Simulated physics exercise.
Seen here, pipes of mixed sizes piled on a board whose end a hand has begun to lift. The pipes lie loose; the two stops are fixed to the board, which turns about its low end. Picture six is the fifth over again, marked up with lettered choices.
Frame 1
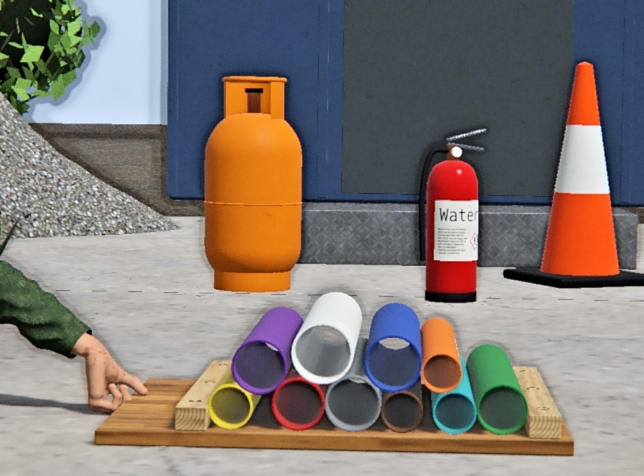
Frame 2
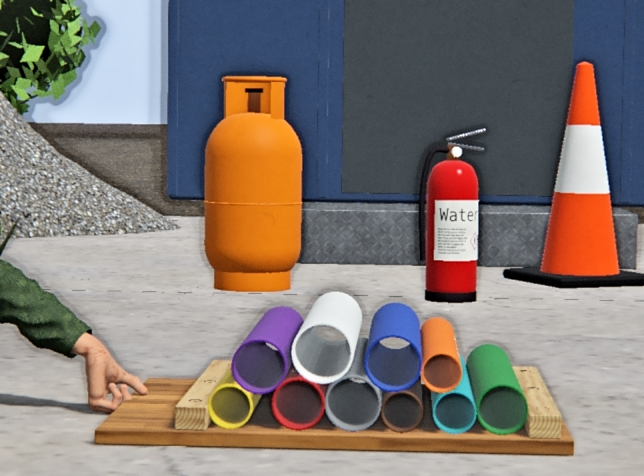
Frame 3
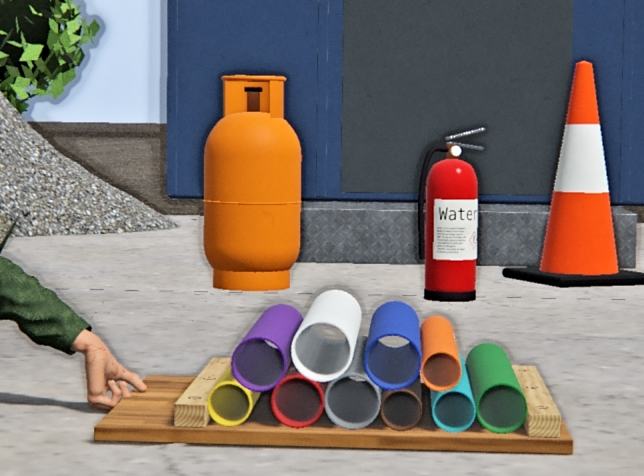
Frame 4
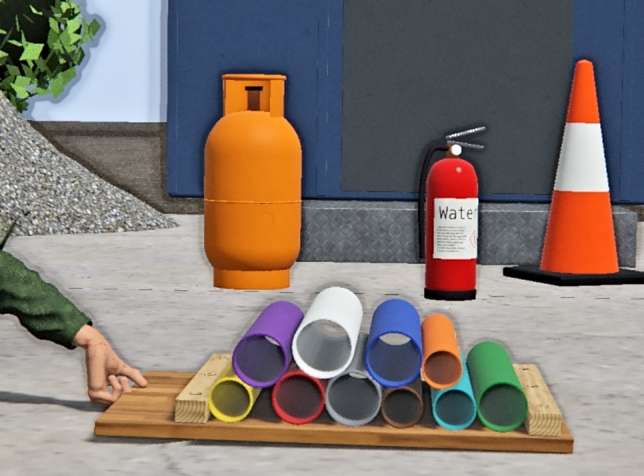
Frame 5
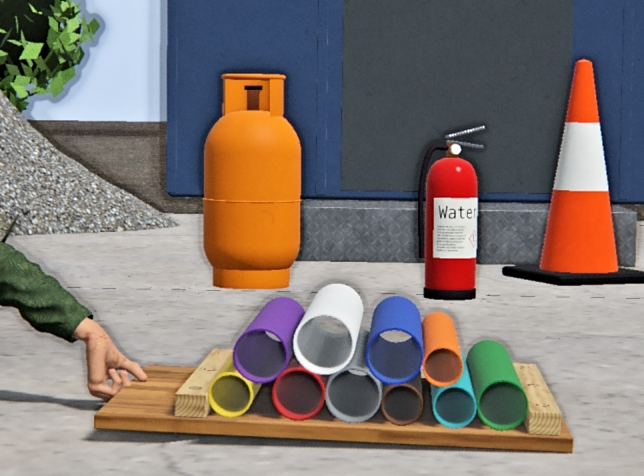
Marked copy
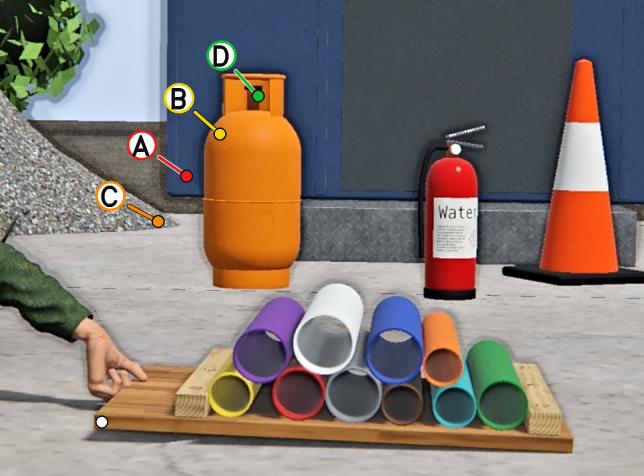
A hand in a green sleeve reaches in from the left and grips the end of a wooden board on pale concrete, seen from the front by a still camera. Loose pipes in purple, white, blue, orange, green, yellow, red and other colours lie piled between wooden blocks, before an orange gas cylinder, red extinguisher and striped cone. The hand raises the board's left end very slightly, the pipes moving with it.
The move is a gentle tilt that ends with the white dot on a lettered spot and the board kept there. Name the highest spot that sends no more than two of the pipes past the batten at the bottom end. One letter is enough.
Lift it to C and no more.
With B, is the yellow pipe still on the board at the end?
Yes, with B.
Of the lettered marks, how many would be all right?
One of the four.
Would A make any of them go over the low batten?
Yes.
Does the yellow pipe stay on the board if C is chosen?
Yes, with C.
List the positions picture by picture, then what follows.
The first picture shows purple pipe (259, 367); orange pipe (442, 373); white pipe (323, 353).
The second picture shows white pipe (323, 353); board (340, 402).
The third picture shows board (339, 400); yellow pipe (230, 404); purple pipe (259, 364); green pipe (502, 408).
The fourth picture shows board (339, 397); yellow pipe (230, 400); red pipe (298, 399).
The fifth picture shows board (339, 394); yellow pipe (230, 395); red pipe (299, 394).
On the marked copy, A at (187, 176); B at (220, 134); C at (158, 222); D at (258, 96); the white dot at (102, 422).
With C. Early on, board at 16°.
Further on, board at 27°.
At the end, board at 27°, none over the low batten.
As for the rest, A three over the low batten (blue, orange, white); B four over the low batten (blue, purple, orange, white); D four over the low batten (blue, purple, orange, white).
